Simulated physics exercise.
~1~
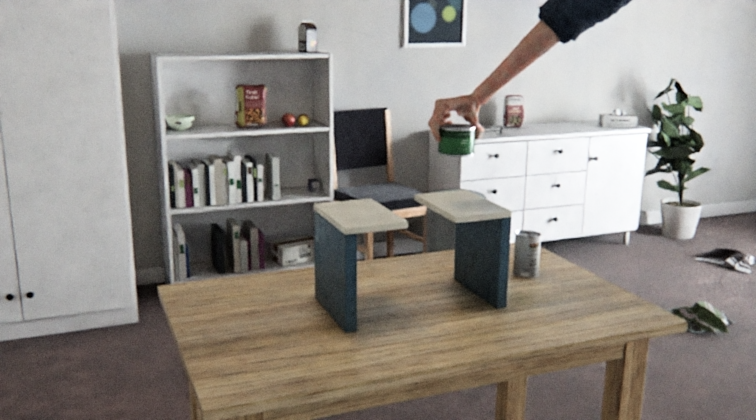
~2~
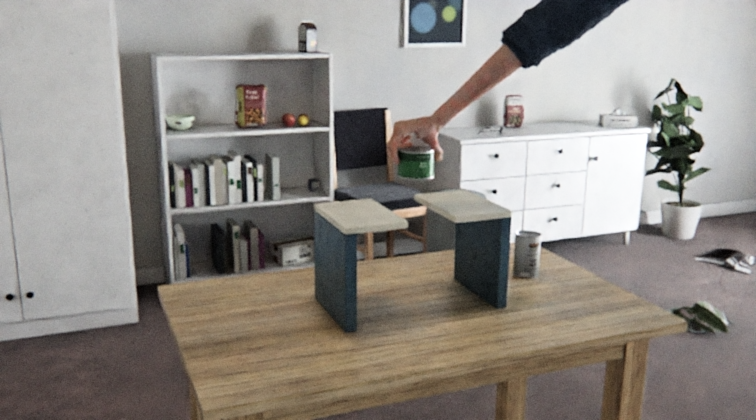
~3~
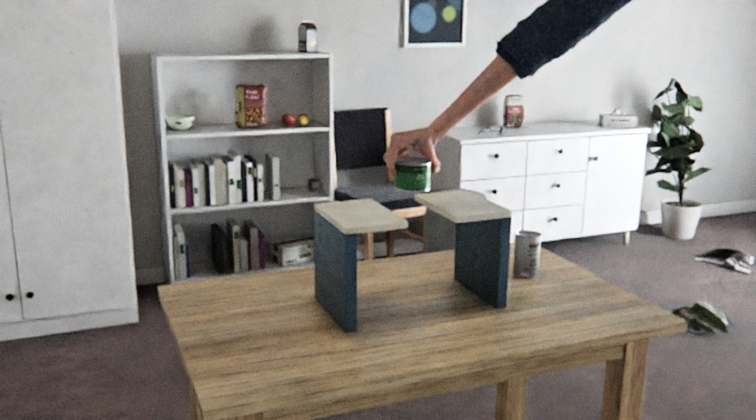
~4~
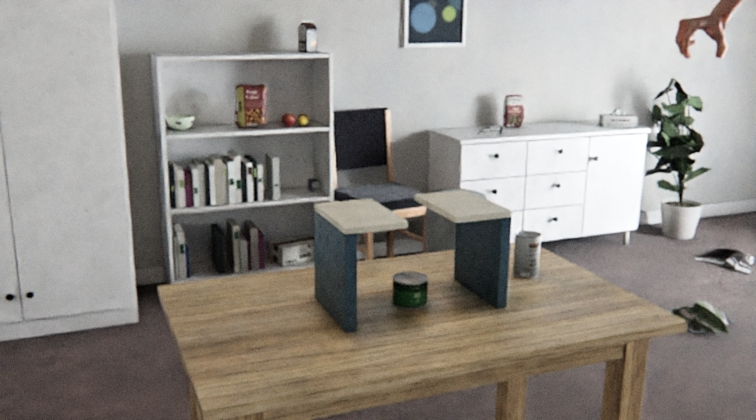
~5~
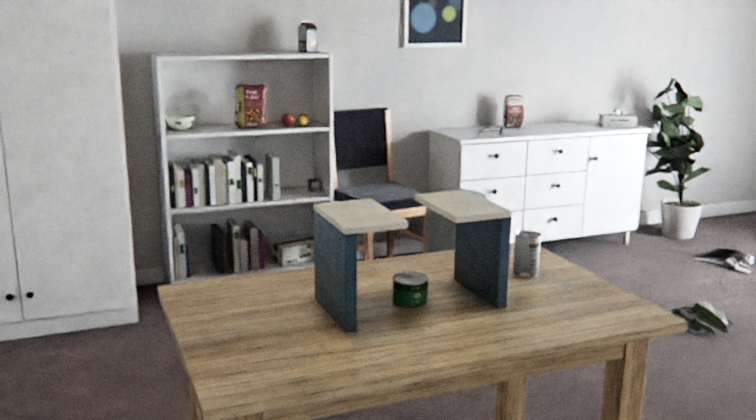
A green tub is released by a hand and drops between two supports onto the table.
